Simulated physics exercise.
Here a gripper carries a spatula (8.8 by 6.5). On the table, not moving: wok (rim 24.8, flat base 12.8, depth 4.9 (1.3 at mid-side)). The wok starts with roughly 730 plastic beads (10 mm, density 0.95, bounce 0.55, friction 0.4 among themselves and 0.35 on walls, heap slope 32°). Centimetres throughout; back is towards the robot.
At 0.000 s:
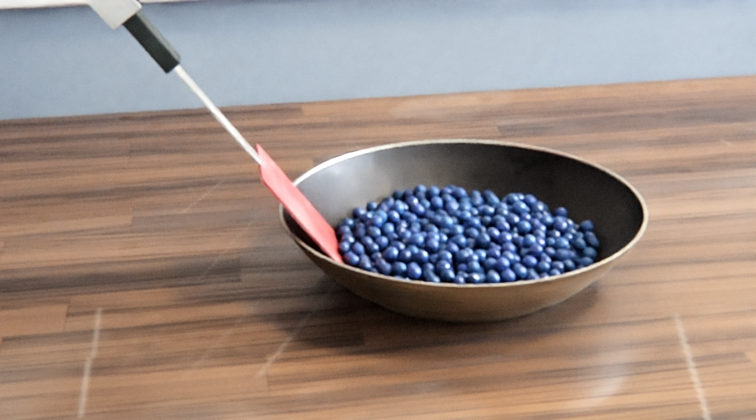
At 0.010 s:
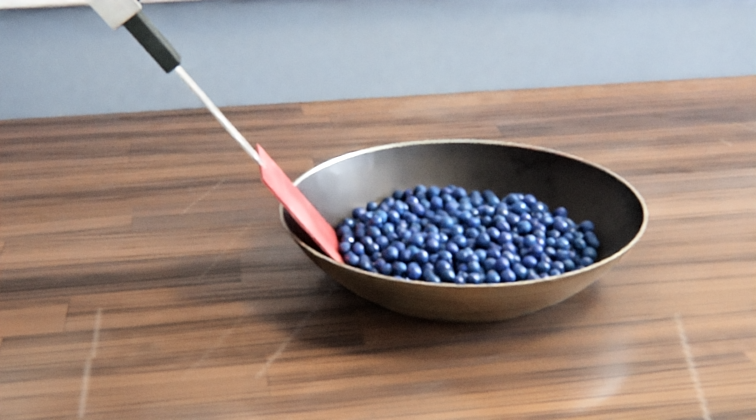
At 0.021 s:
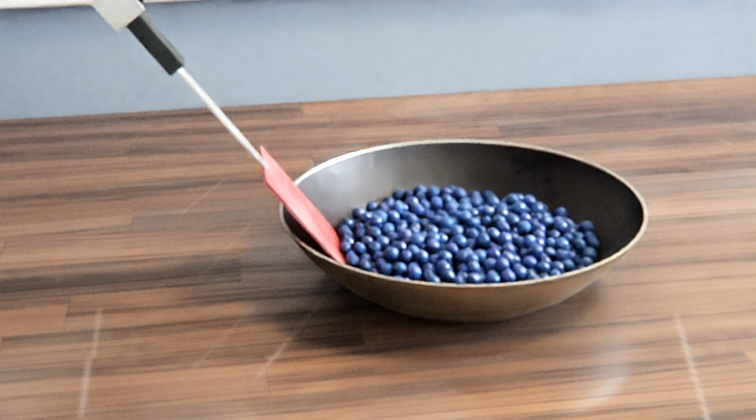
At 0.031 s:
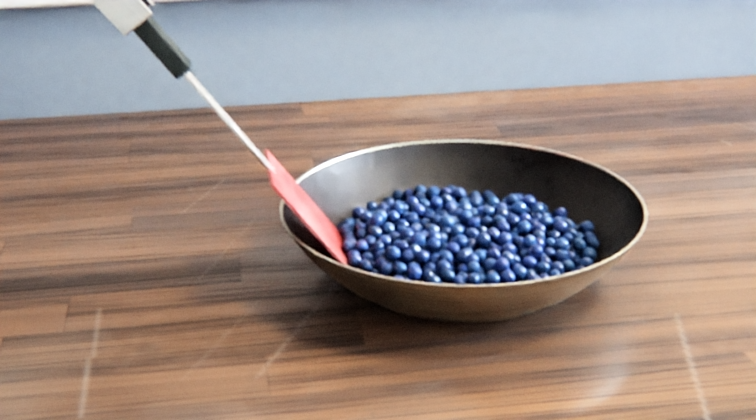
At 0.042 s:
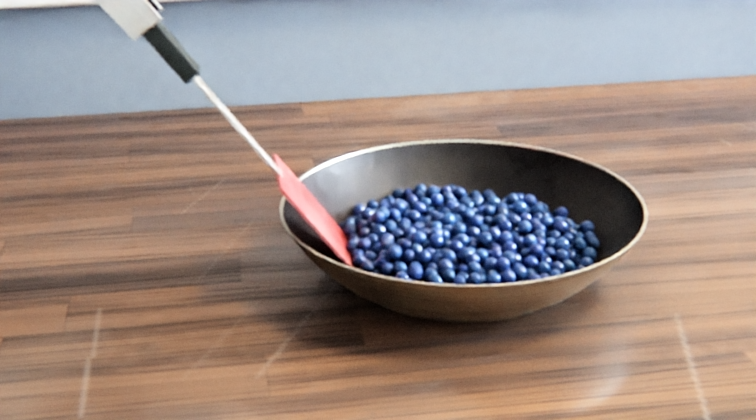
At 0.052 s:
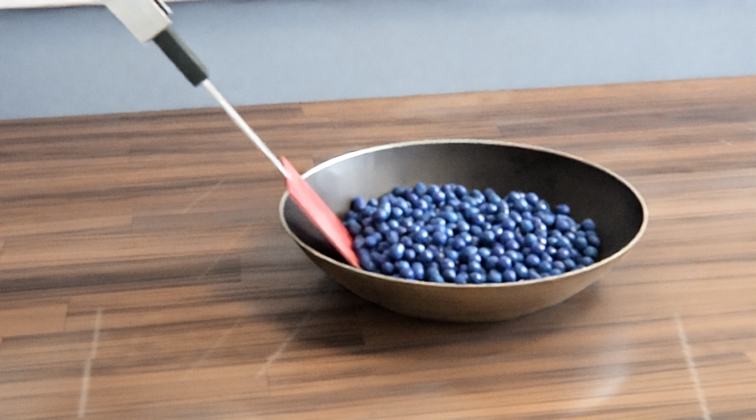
A red spatula with a black-and-silver handle, held by a pale gripper at the upper left, slides slowly a short way right and slightly down inside the wok's left side, nudging the nearby beads a little. The dark, tan-rimmed wok sits still, holding a heap of shiny blue beads. A steady, slightly raised view shows the brown wood-striped tabletop before a grey-blue background.
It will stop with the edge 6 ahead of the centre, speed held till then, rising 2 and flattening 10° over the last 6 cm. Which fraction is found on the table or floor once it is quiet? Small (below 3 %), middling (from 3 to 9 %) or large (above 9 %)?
On the table or floor the share is small, below 3 %.
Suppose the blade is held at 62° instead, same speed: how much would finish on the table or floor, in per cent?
It would be near 0 per cent.
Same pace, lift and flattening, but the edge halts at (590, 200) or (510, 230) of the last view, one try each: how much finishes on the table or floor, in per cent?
Some 15 and 0 per cent.
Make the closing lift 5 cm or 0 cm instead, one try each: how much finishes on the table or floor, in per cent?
Some 0 and 0 per cent.
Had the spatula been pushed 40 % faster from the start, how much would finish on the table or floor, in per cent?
Then about 5 per cent.
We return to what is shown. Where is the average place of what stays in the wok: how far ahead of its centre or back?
About 3.5 cm ahead.
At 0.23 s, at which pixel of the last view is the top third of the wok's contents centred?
Near (531, 215).
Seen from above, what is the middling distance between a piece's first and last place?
Roughly 3 cm.
After 0.14 s, sloping 54°, highest piece 5 above the table; 731 in the wok.
After 0.23 s, sloping 50°, highest piece 5 above the table; 731 in the wok.
After 0.48 s, sloping 44°, highest piece 6 above the table; 729 in the wok, 1 on the table or floor, 1 on the blade or in flight.
After 1.53 s, sloping 44°, highest piece 6 above the table; 729 in the wok, 2 on the table or floor.
At rest, 729 in the wok, 2 on the table or floor. That is 0 % on the table or floor.
